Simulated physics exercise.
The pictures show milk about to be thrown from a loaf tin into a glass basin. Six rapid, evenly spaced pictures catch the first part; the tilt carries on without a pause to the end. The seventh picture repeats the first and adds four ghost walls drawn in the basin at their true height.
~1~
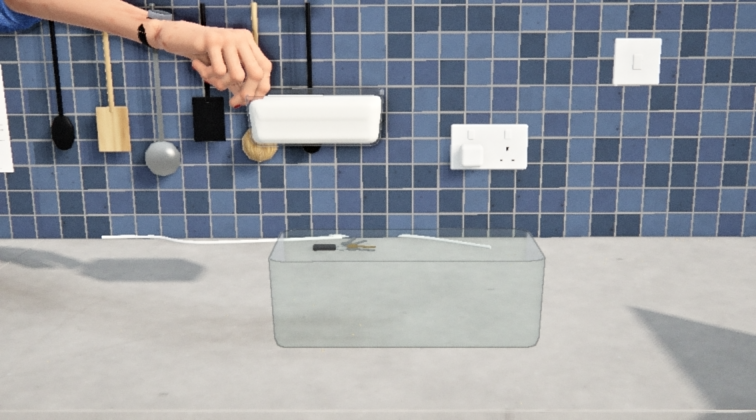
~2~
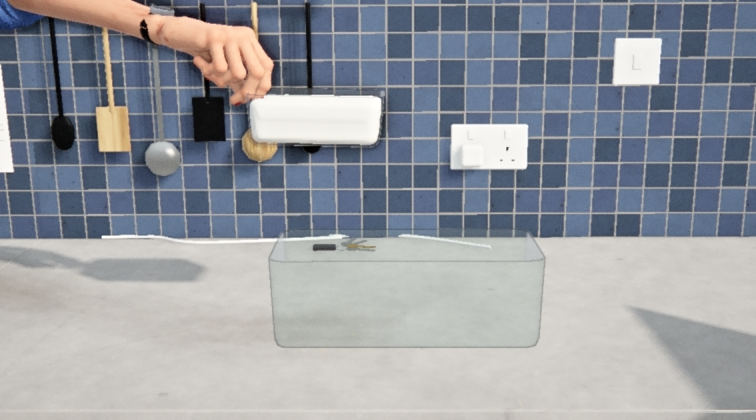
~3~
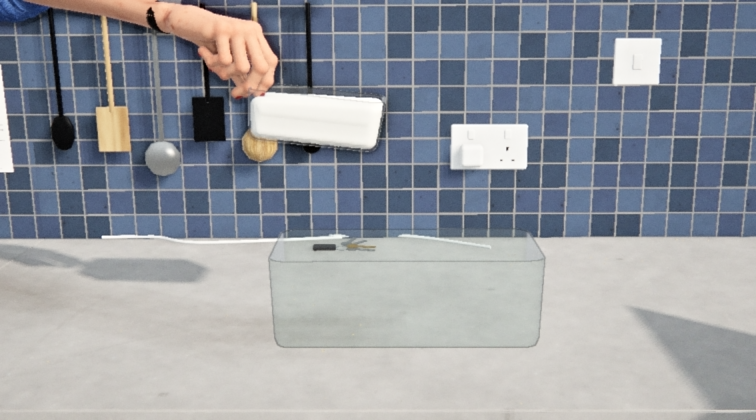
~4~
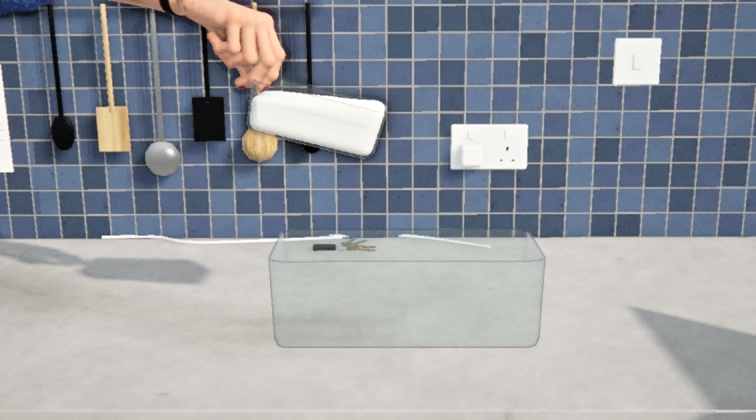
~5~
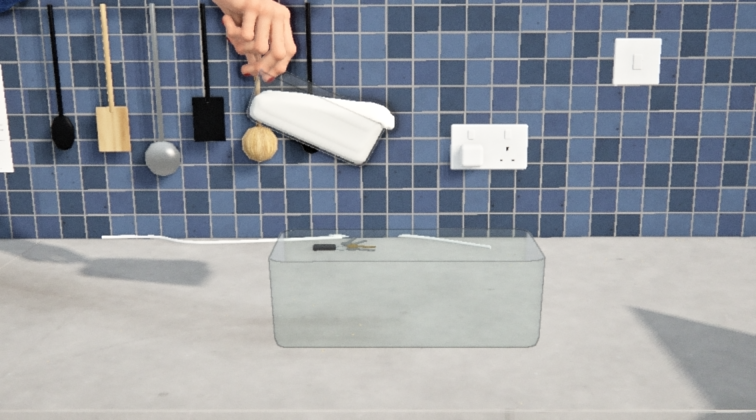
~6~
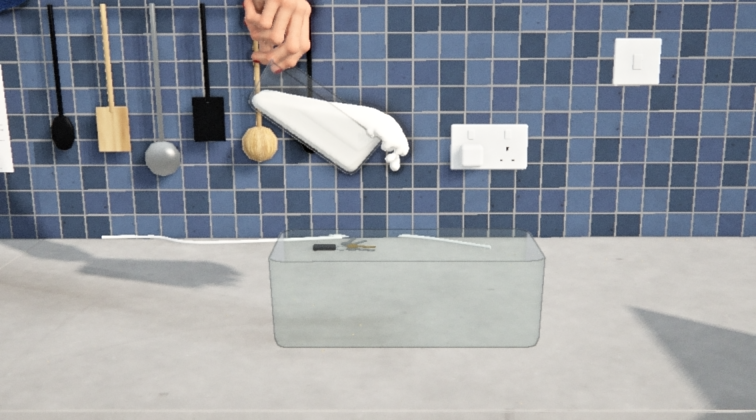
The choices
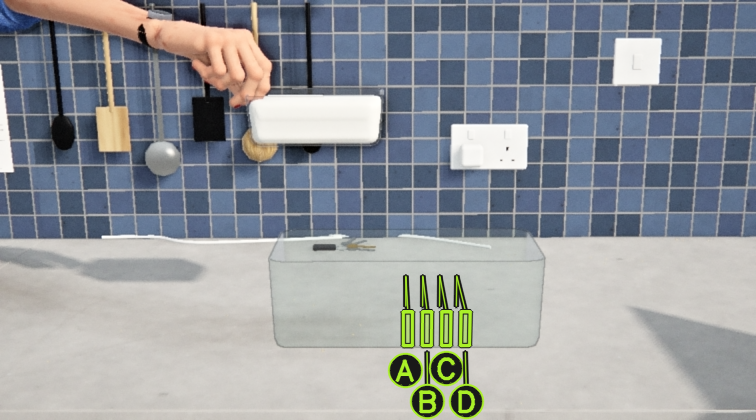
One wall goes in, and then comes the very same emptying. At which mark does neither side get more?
Use position C.
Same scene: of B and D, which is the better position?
B.
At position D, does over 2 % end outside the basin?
Yes, it does.
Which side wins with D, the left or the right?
The left one.
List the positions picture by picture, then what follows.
Upright, lip at (381, 91); basin from (275, 346) to (539, 345); nothing has left yet, in the first frame.
Upright, lip at (382, 93); nothing has left yet, in the second frame.
Tipped about 6°, lip at (383, 99); nothing has left yet, in the third frame.
Tipped about 14°, lip at (385, 108); milk is over the lip, down to (381, 107), in the fourth frame.
Tipped about 24°, lip at (385, 120); milk is over the lip, down to (390, 124), in the fifth frame.
Tipped about 36°, lip at (383, 133); milk is over the lip, down to (395, 164), in the sixth frame.
In lime, A at (407, 352); B at (427, 352); C at (446, 352); D at (465, 352).
Choosing A, about 19 % ends left of the wall and 73 % right of it; 7 % is lost outside.
Choosing B, about 29 % ends left of the wall and 64 % right of it; 7 % is lost outside.
Choosing C, about 49 % ends left of the wall and 44 % right of it; 7 % is lost outside.
Choosing D, about 77 % ends left of the wall and 13 % right of it; 10 % is lost outside.
